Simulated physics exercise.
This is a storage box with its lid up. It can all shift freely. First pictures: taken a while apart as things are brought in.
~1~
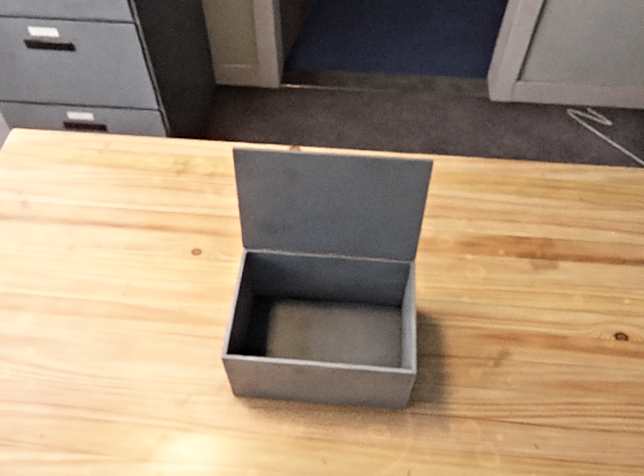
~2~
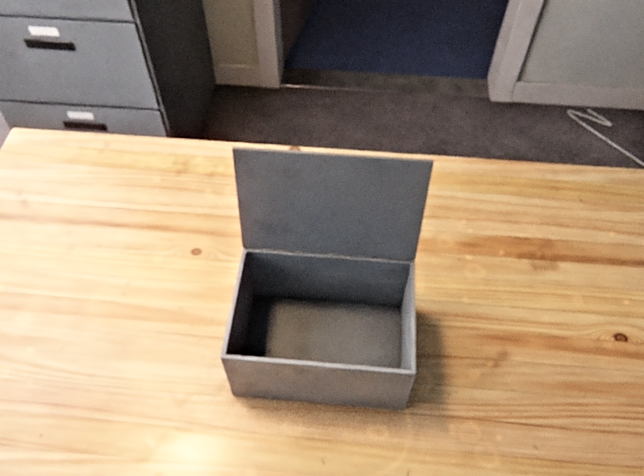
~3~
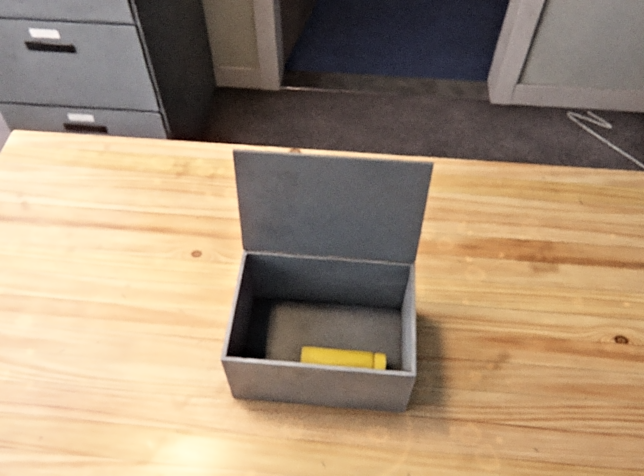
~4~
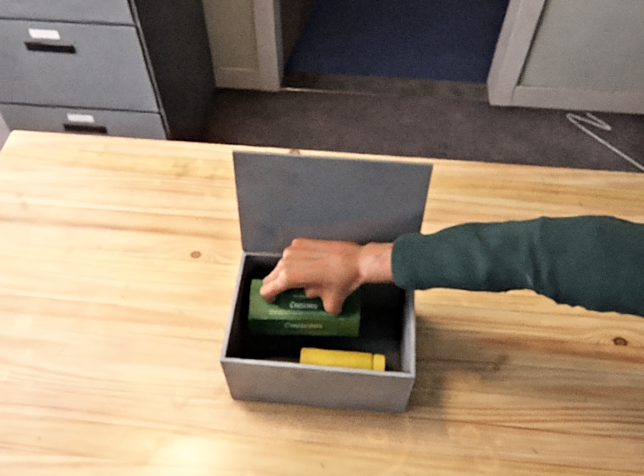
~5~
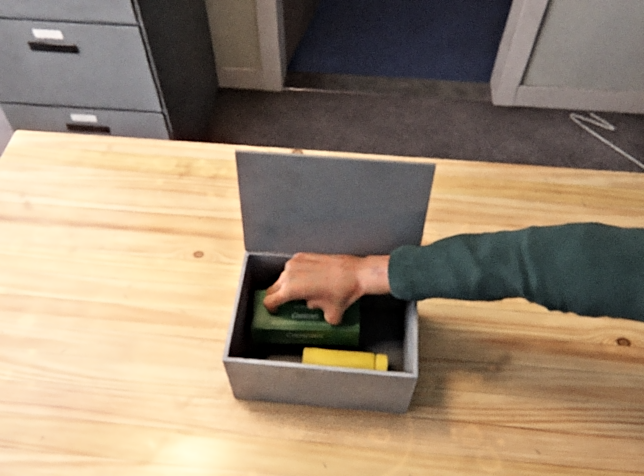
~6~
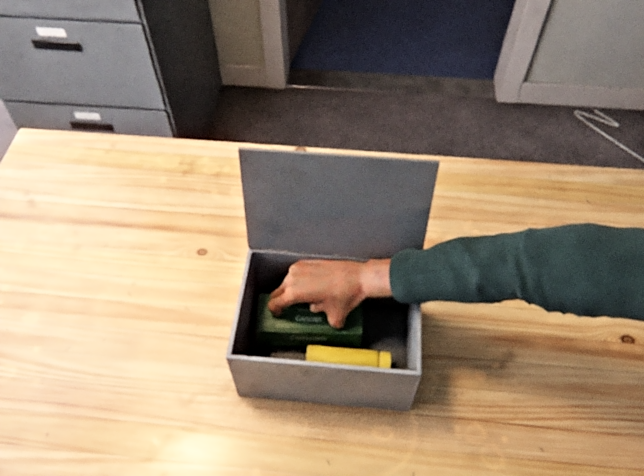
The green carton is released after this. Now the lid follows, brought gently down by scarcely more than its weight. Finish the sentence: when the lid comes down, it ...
... shuts properly.
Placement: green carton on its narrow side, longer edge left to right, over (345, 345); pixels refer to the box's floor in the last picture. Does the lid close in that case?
Then the box lid comes to rest down.
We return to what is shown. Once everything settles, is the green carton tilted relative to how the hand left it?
Result: The green carton remains as it was set.
Then, 1.30 s later than the last frame, lid 82° above the rim.
Then, 1.70 s later than the last frame, lid 45° above the rim.
Then, 1.90 s later than the last frame, lid 15° above the rim.
When it is over, lid shut; both as before. End places, in pixels of the last picture, green carton near (310, 321).
